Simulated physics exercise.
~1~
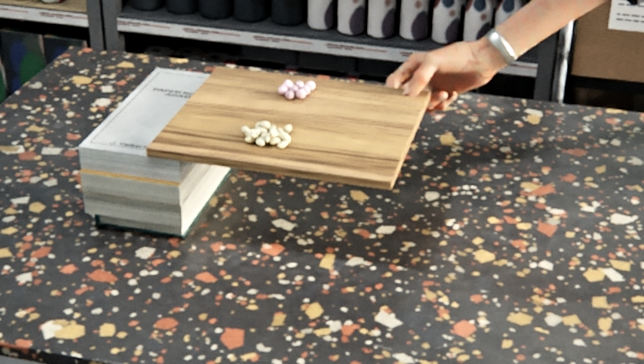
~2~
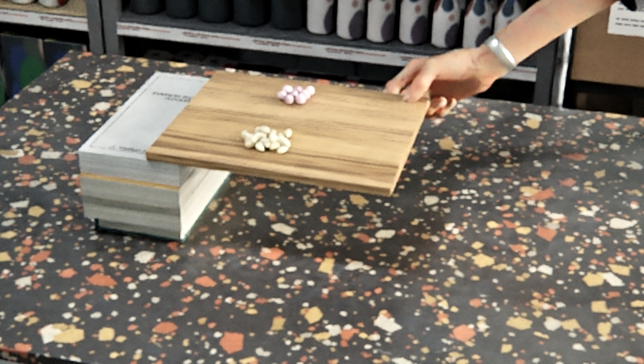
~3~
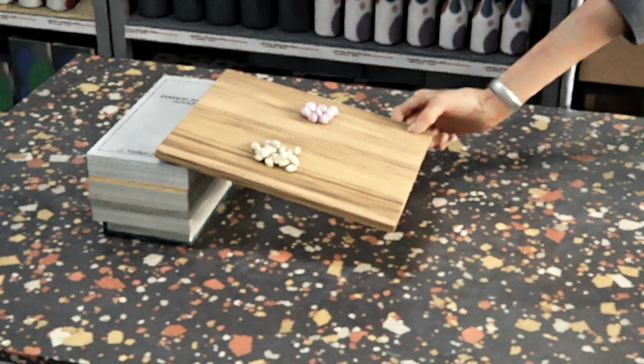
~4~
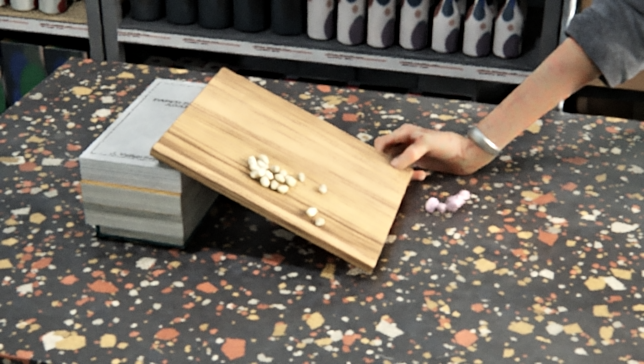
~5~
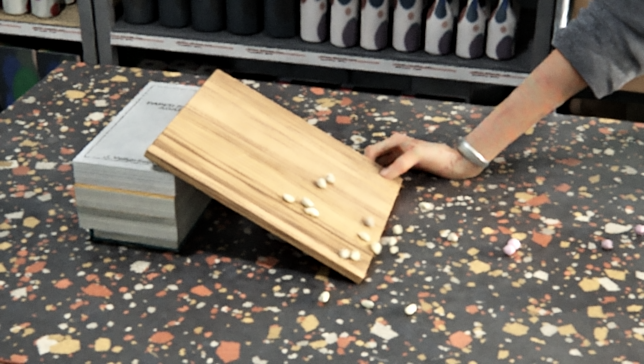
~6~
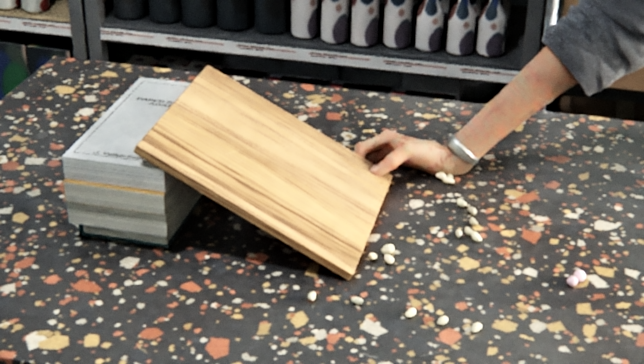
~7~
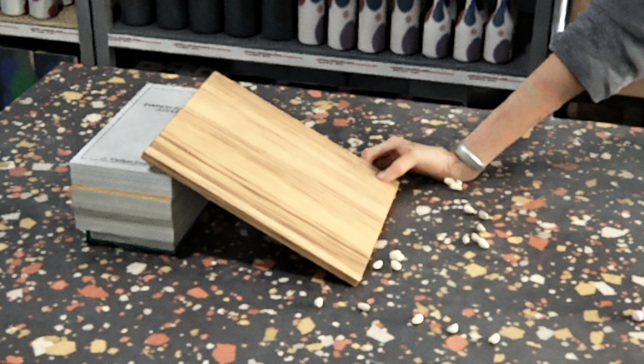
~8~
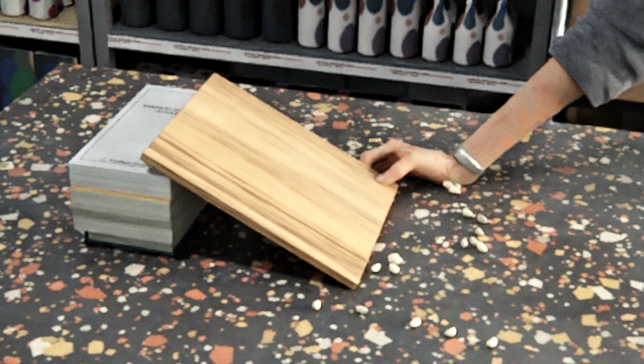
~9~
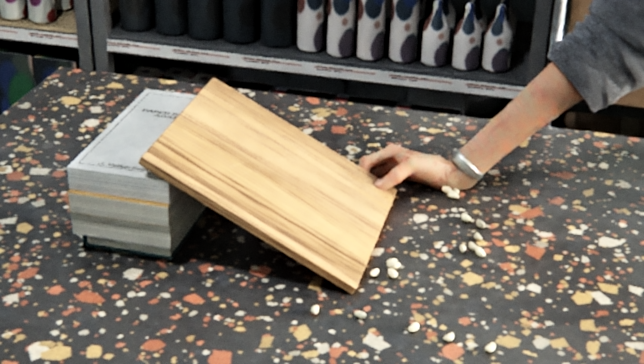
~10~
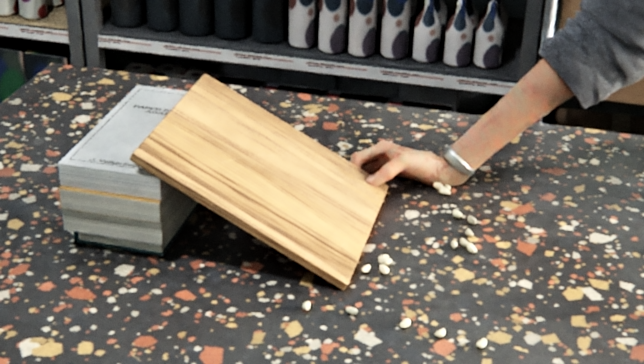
A wooden board holds two small handfuls, pale cream pieces nearer and pinkish-lilac ones farther back, its left end propped on a stack of books. The view looks down on a dark speckled counter before shelves of bottles. From the right, a hand wearing a silver band lowers the board's free end. As the slope steepens, the pink pieces leave first and travel far to the right, while the cream ones slide off afterwards. Finally, the hand rests beside the bare, tilted board, with cream pieces scattered near its lower end and the pink ones out of view.
